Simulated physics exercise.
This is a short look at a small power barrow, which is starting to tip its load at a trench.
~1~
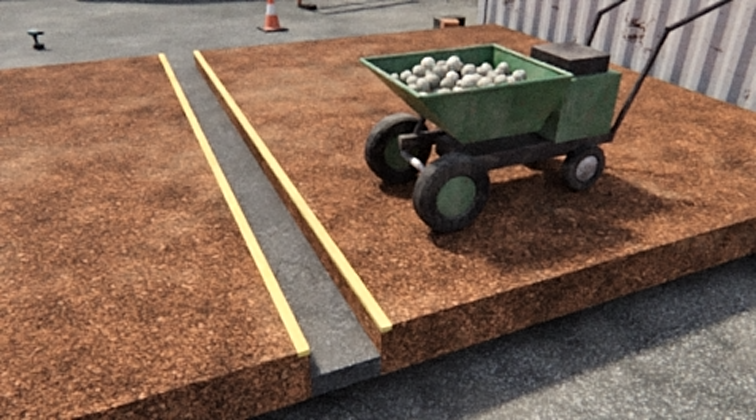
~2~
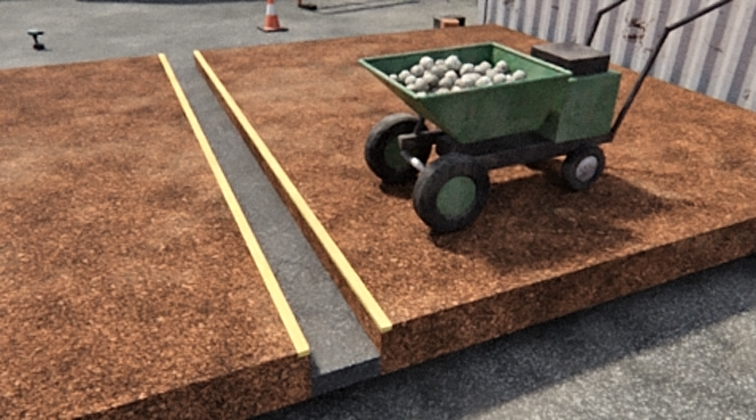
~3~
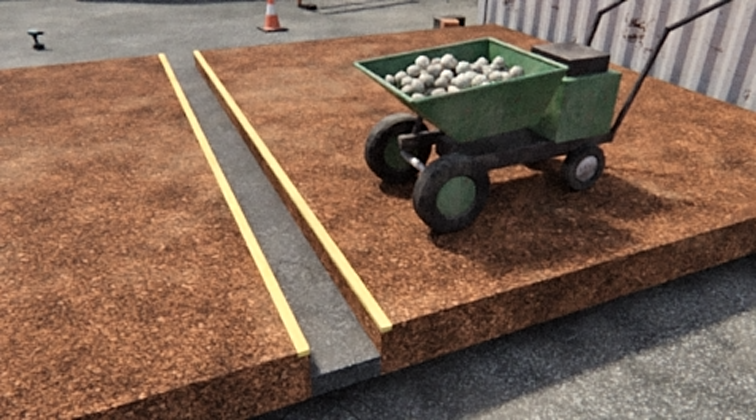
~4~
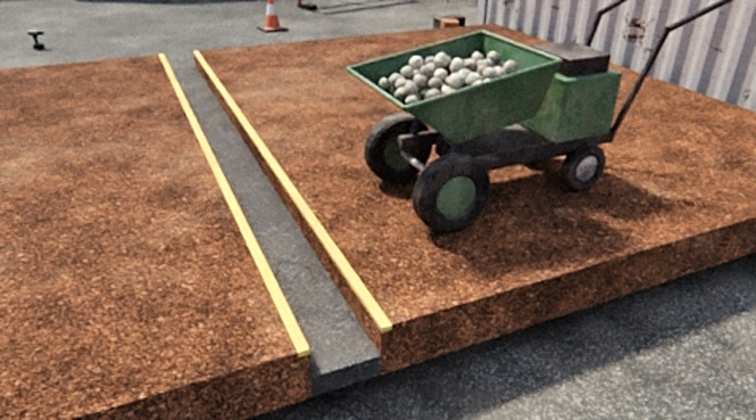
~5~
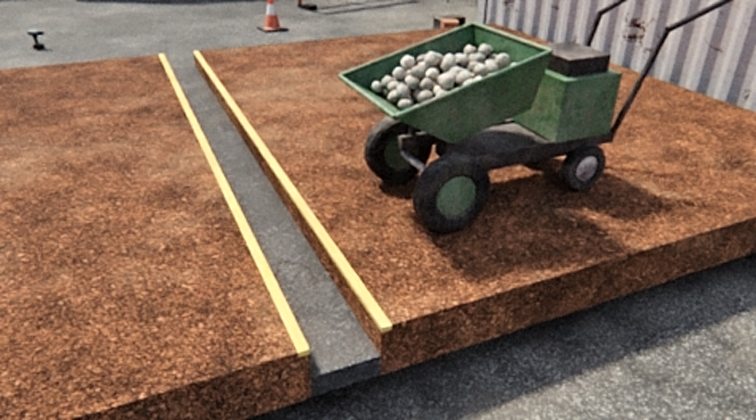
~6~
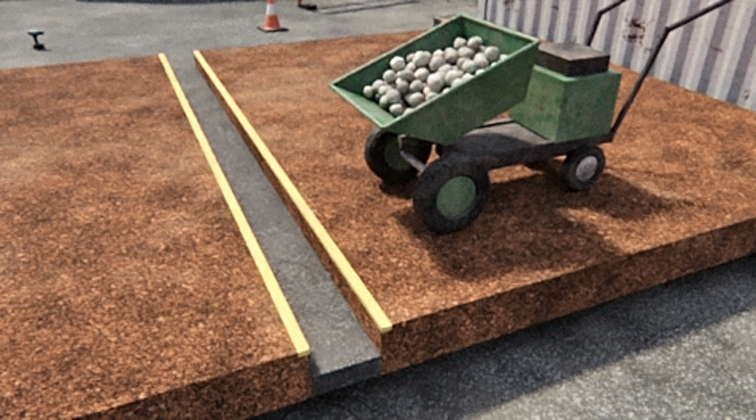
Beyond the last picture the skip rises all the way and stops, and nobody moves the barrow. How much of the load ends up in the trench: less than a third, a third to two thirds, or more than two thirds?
More than two thirds.
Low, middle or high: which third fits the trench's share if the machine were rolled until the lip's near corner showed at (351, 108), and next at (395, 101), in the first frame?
In the first case less than a third, in the second case beyond two thirds.
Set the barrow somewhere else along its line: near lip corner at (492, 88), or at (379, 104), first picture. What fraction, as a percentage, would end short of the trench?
60 and 0 percent, in that order.
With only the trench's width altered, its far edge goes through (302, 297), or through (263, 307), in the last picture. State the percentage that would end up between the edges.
The first try comes to close to 70 per cent, the next to 90 per cent.
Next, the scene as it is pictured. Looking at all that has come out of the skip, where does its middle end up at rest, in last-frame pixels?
Around (288, 241).
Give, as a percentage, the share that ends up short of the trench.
It comes to close to 10 %.
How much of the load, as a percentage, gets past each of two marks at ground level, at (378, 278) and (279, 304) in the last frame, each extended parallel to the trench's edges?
I'd say about 100 and about 0 in a hundred.
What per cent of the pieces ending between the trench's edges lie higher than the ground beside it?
Roughly 15 %.
Soon after the last picture, skip tipped steeply; all in the skip.
A little later, skip tipped right over; about two thirds in the skip; a stray few short of the trench; about a third in or heaped over the trench; a stray few falling.
Later still, skip tipped right over; a small part in the skip; a small part short of the trench; most in or heaped over the trench; a stray few beyond it.
At rest, skip tipped right over; a stray few in the skip; a small part short of the trench; most in or heaped over the trench; a stray few beyond it.
